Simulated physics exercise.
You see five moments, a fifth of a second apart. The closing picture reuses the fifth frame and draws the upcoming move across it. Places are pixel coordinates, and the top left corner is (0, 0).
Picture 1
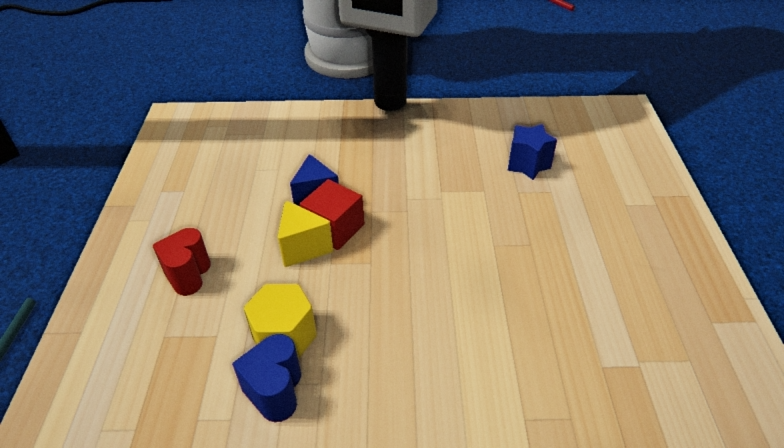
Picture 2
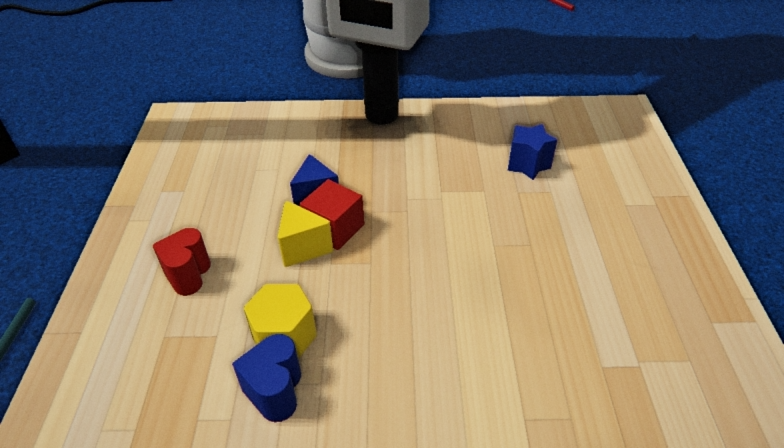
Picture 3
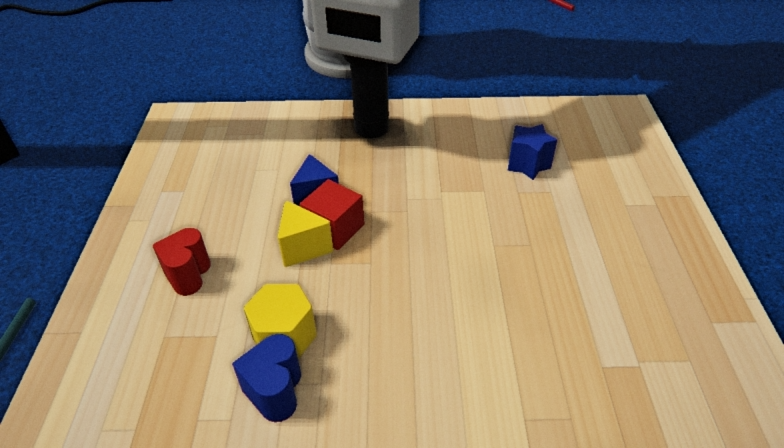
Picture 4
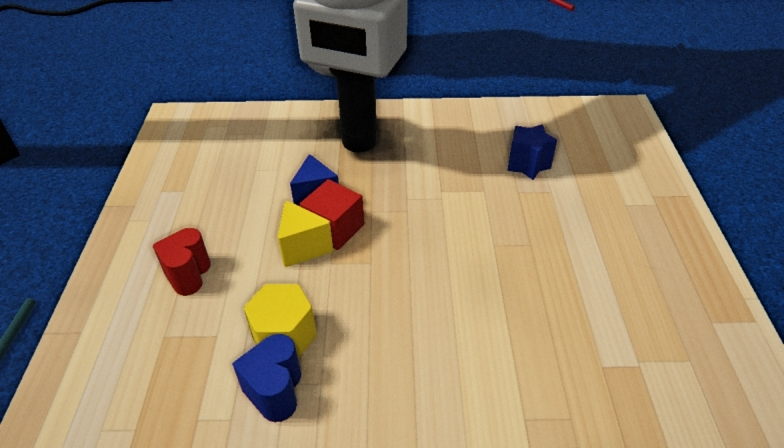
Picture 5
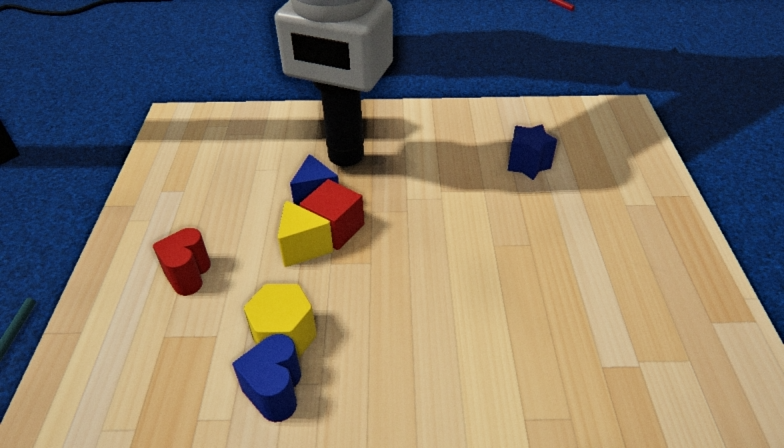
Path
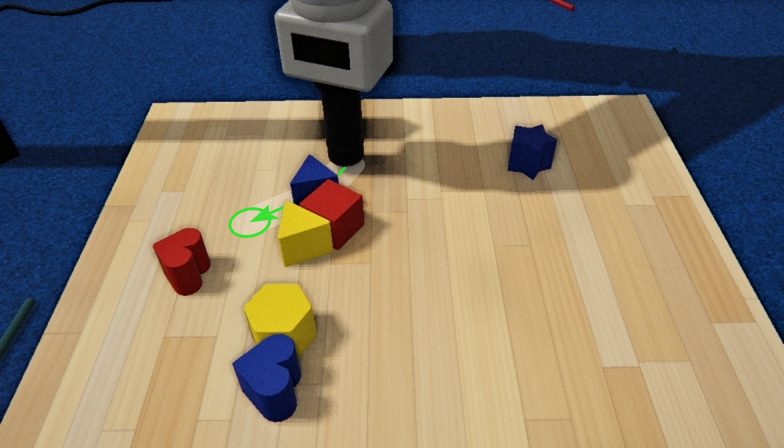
On a wooden board, a black rod moves down and left toward three clustered blocks.
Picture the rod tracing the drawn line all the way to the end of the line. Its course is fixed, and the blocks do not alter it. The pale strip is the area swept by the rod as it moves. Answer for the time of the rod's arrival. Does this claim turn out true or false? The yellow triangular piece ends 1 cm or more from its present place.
True
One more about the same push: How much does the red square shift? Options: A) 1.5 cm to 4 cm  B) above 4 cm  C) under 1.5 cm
Answer: C.
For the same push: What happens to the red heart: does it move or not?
At the moment the path ends, the red heart still stands where it did.
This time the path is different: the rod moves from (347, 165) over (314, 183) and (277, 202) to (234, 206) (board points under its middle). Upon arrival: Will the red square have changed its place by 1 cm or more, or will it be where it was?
That block is not shifted.
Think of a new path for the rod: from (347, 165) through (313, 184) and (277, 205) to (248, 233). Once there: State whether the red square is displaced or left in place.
Left where it is.
The line goes from (347, 165) over (323, 187) and (288, 205) to (250, 222).
What follows on the original path. One third of the way, rod at (321, 180); blue triangular piece at (304, 180), turned 30° anticlockwise.
Two thirds of the way, rod at (286, 197); yellow triangular piece at (292, 230), turned 40° anticlockwise; blue triangular piece at (276, 200), turned 55° anticlockwise.
At the end, rod at (248, 214); red heart unmoved; yellow triangular piece at (289, 236), turned 65° anticlockwise; blue triangular piece at (255, 215), turned 80° anticlockwise; red square unmoved.
